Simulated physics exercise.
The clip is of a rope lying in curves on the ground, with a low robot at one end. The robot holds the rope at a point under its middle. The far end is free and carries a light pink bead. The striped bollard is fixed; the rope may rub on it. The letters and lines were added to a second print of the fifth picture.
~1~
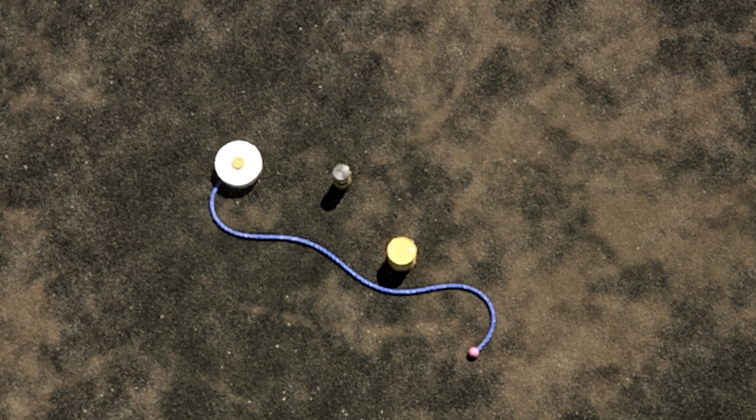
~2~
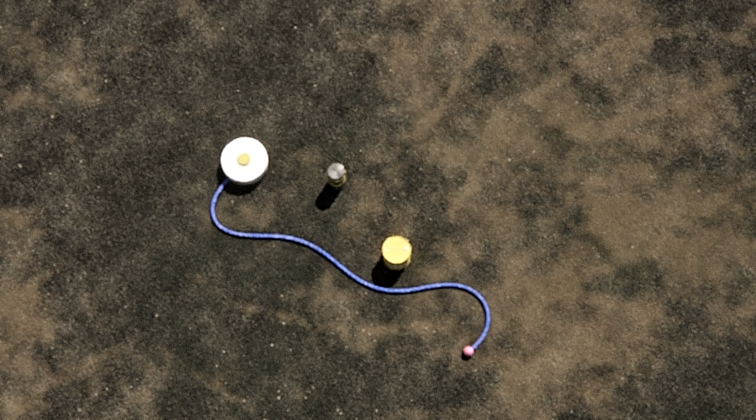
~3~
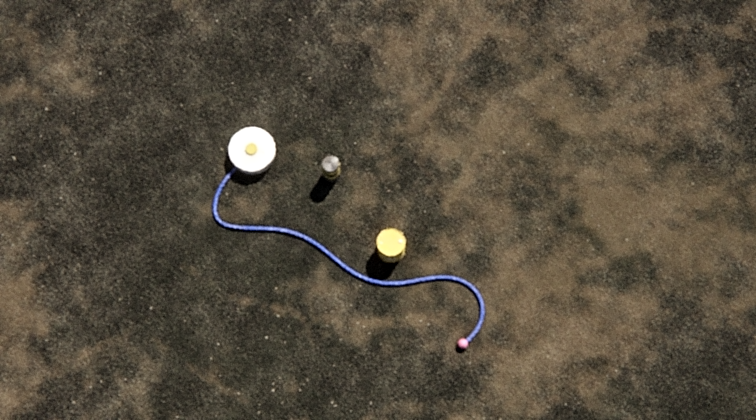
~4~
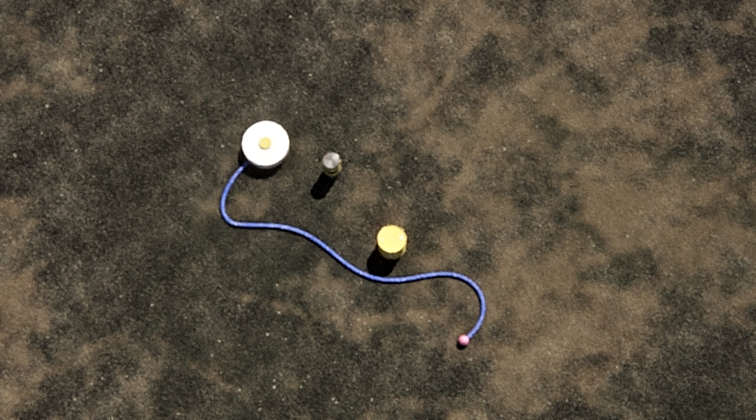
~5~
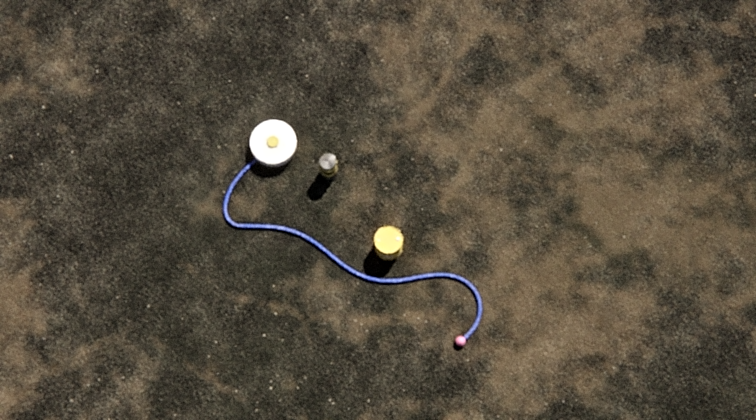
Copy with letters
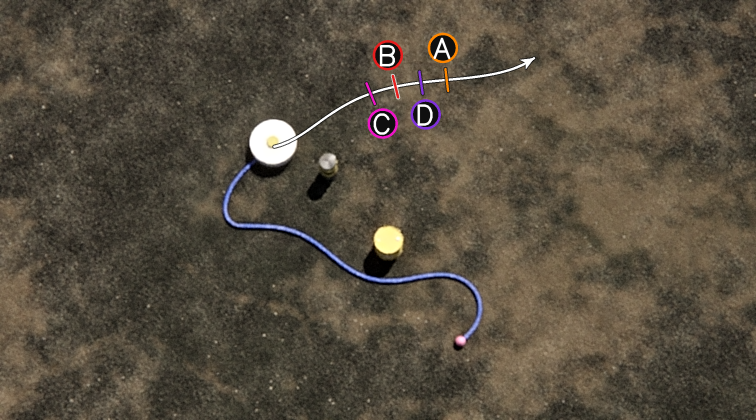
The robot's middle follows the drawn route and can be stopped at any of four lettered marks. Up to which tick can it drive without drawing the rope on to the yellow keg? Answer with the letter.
At D, and not beyond.
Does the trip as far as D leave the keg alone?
Yes.
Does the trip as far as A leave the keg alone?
For that mark, no.
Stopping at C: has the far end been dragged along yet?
By then, no.
On the copy, A at (447, 80); B at (396, 87); C at (371, 94); D at (421, 83); the route from (274, 147) via (399, 86) to (534, 58).
On D. First, robot (324, 116), middle of the rope (336, 260), free end (460, 341).
Then, robot (374, 89), middle of the rope (336, 260), free end (460, 341).
Finally, robot (421, 80), middle of the rope (348, 236), free end (460, 341); only the bollard has been touched, if anything.
By contrast, A brings the rope against the keg; B is safe but short; C is safe but short.
